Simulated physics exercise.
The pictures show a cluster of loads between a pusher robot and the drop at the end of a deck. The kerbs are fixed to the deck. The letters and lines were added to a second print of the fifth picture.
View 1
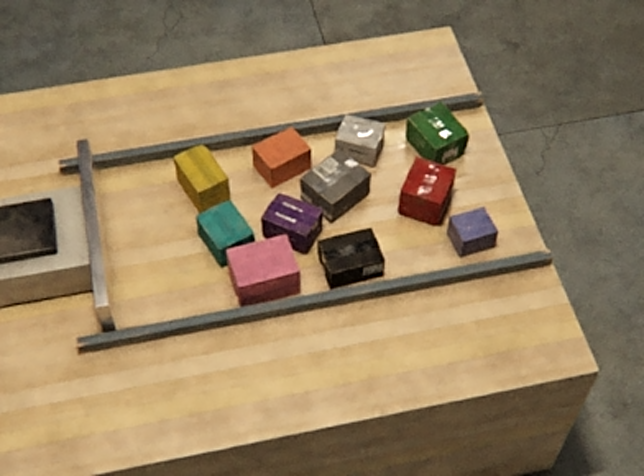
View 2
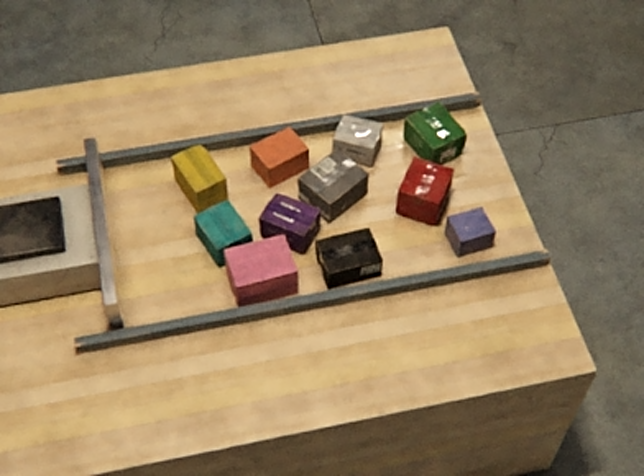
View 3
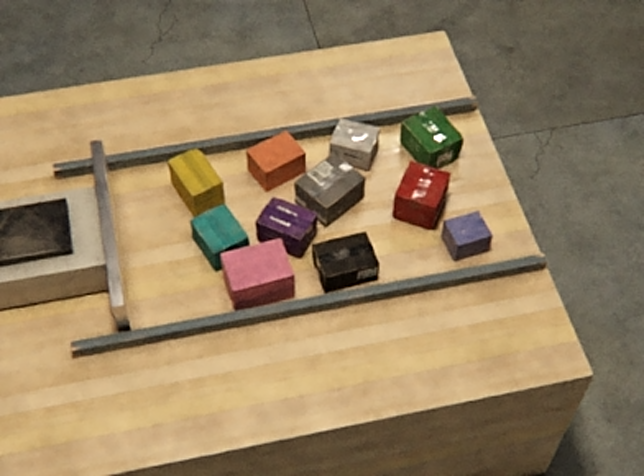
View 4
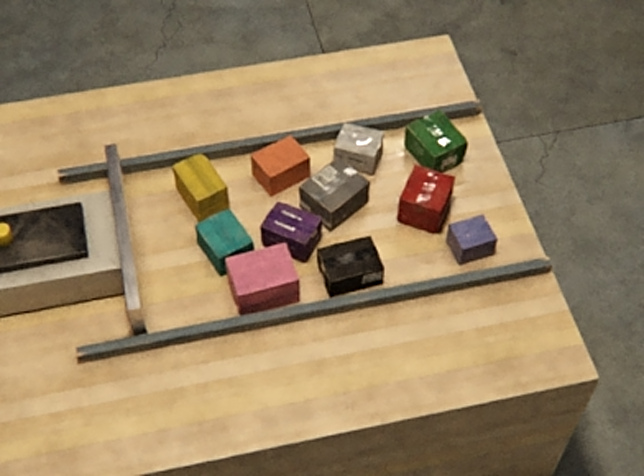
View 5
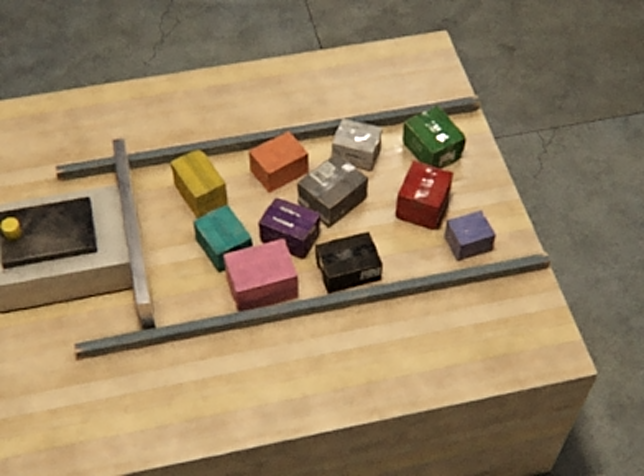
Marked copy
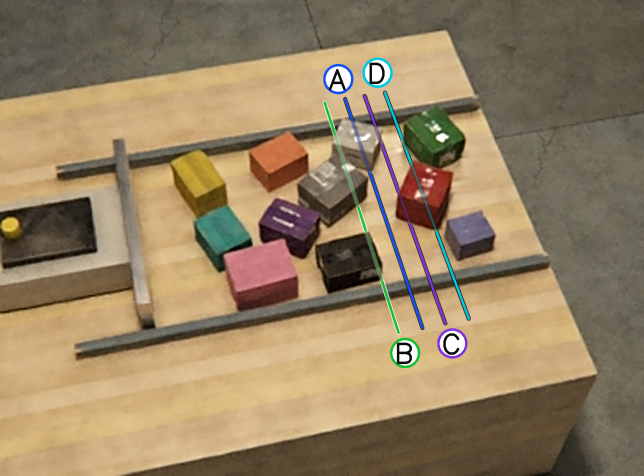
A pusher robot on a wooden deck crept slowly to the right between two rails, its bar drawing nearer to a cluster of colourful boxes, which stayed where they were.
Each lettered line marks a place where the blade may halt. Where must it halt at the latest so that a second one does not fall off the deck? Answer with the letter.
It should halt at A.
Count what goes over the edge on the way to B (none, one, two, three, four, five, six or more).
By then, none.
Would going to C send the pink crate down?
No.
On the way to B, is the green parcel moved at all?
Yes.
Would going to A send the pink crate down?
No.
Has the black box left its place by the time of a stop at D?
Yes.
On the copy, A at (381, 204); B at (359, 208); C at (402, 200); D at (423, 196).
On A. First, robot (150, 213); pink crate (276, 275); yellow box (240, 178).
Then, robot (241, 197); green parcel (445, 138); red box (434, 197).
Finally, robot (307, 185); green parcel (498, 139); blue crate (530, 226); none fallen.
By contrast, B is within the limit but short; C drops two; D drops four.
